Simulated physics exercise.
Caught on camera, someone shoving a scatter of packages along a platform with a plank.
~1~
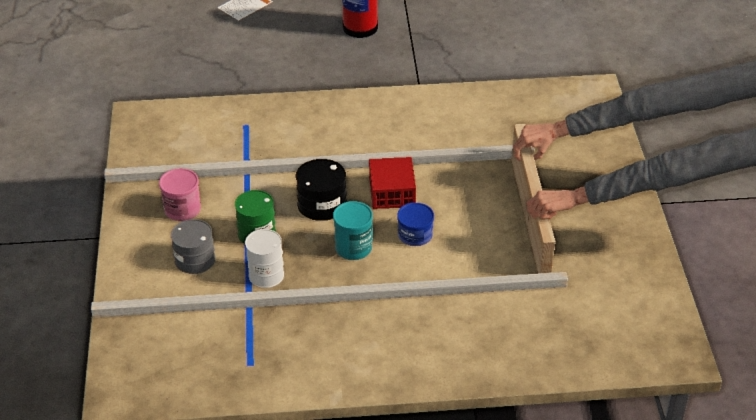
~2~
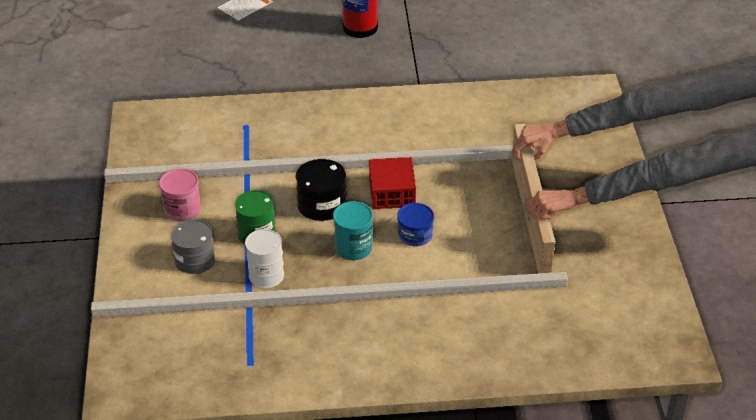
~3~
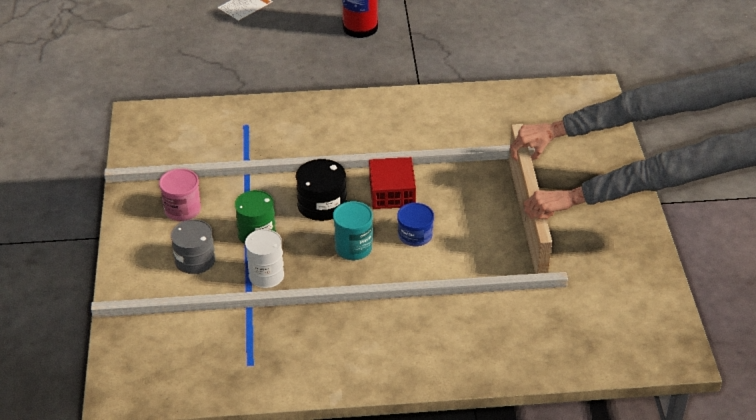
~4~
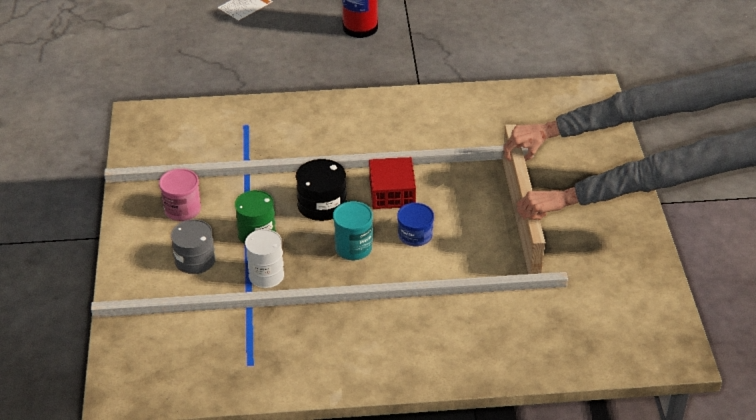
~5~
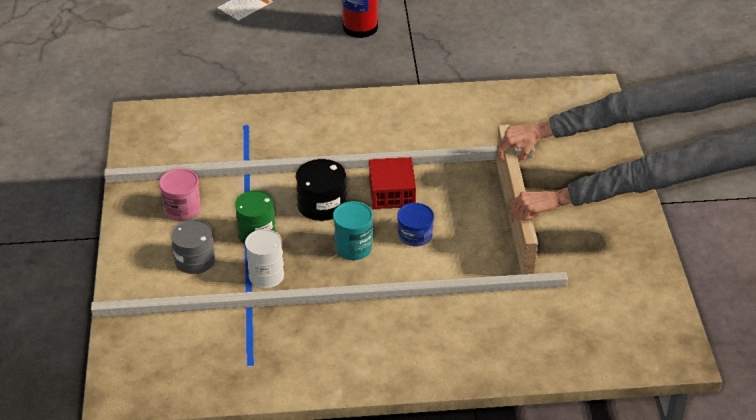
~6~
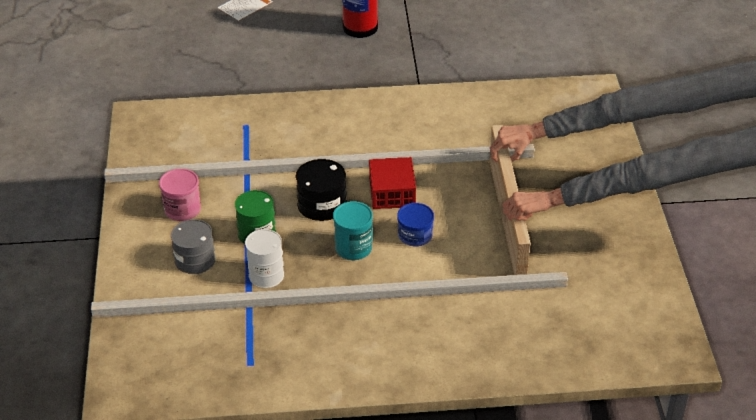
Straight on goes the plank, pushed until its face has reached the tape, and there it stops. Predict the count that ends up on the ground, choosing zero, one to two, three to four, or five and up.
The ones going over the edge come to none at all, I'd say.
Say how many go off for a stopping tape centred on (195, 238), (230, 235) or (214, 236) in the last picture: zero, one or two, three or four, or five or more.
First 1 or 2, then none at all, then zero.
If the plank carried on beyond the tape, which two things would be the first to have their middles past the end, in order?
Order, earliest first: Pink pail then black canister.
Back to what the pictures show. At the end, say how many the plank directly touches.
At rest, 3 are in contact.
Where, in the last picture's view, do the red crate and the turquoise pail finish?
Close to (225, 193); the other close to (228, 246).
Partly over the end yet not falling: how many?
0 overhanging.
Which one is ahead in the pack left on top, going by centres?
Foremost is the pink pail.
Soon after, none off yet; pink pail at rest near (181, 195); grey canister at rest near (193, 247); green canister at rest near (256, 218).
At rest, the number that fall off is zero.
